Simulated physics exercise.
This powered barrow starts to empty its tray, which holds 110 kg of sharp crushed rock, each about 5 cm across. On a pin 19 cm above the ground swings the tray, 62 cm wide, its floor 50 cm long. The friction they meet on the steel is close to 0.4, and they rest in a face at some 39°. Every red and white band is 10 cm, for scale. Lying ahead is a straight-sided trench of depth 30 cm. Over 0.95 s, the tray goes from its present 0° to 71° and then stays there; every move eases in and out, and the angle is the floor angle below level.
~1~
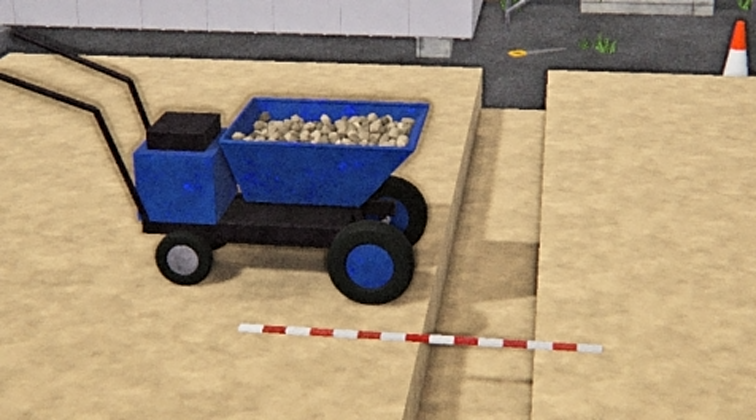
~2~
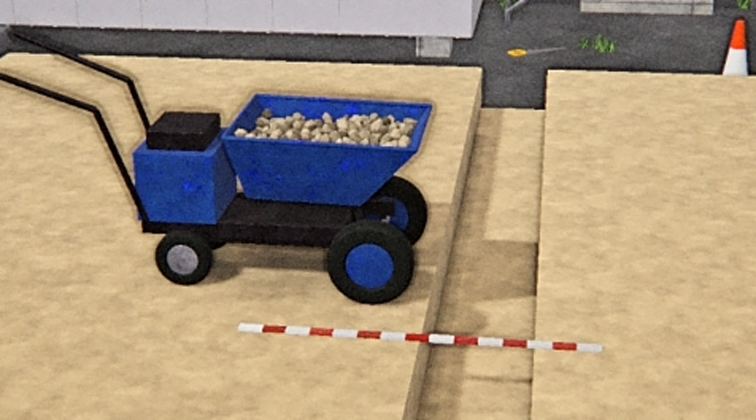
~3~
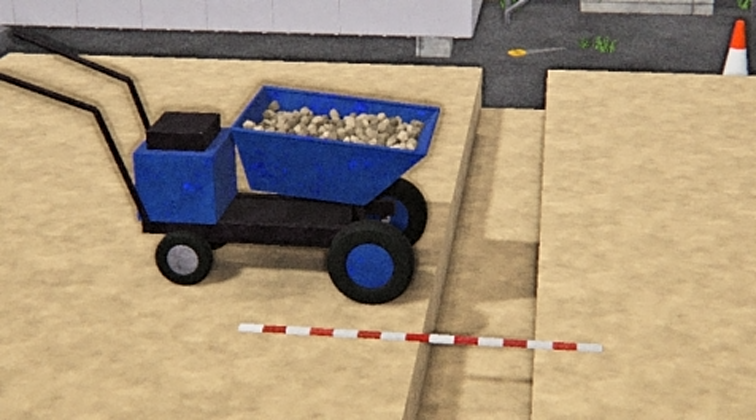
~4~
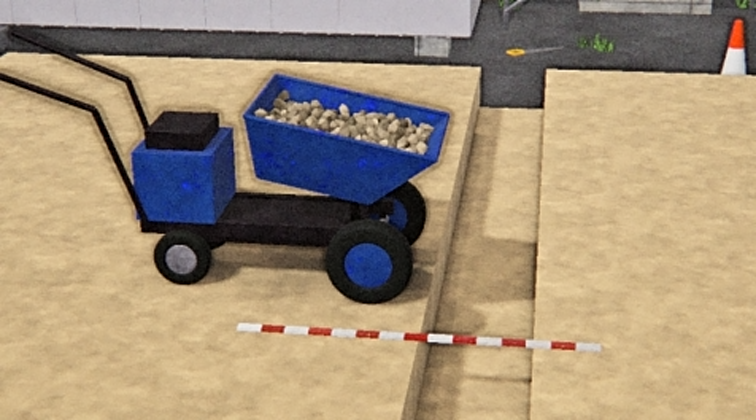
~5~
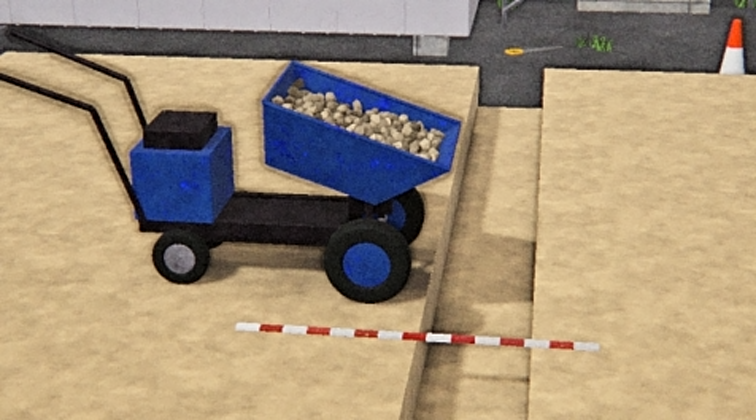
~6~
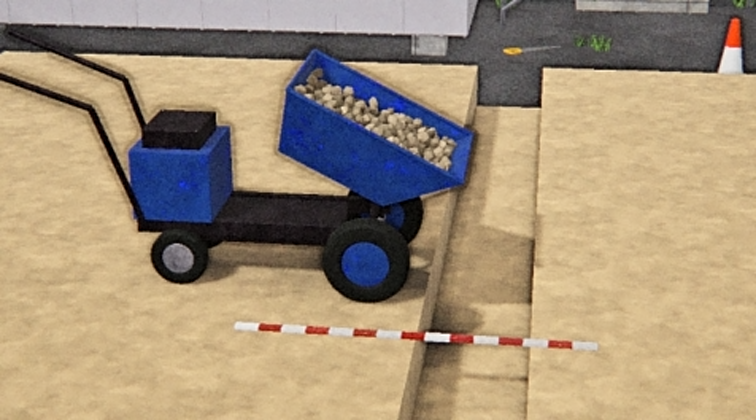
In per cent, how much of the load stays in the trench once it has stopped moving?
I would say about 59 per cent.
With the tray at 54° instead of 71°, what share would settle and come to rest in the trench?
Trench share: Approx. 15%.
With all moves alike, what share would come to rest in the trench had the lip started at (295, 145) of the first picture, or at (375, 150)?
Near 70 and near 90 percent.
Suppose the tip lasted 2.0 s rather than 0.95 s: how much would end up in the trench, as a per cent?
With that timing, about 70 per cent.
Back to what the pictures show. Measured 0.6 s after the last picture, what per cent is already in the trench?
Close to 10 per cent at that time.
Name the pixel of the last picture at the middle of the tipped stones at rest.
Their middle ends up near (527, 311).
Then, 0.3 s after the last picture the floor is at 60°, 100 % in the tray; the foremost stones are at (493, 211).
Then, 0.6 s after the last picture the floor is at 71°, 74 % in the tray, 11 % in the trench, 15 % past the trench; the foremost stones are at (572, 282).
Then, 1.0 s after the last picture the floor is at 71°, 34 % in the tray, 23 % in the trench, 43 % past the trench; the foremost stones are at (681, 281).
Then, 2.9 s after the last picture the floor is at 71°, 0 % in the tray, 59 % in the trench, 41 % past the trench; the foremost stones are at (722, 283).
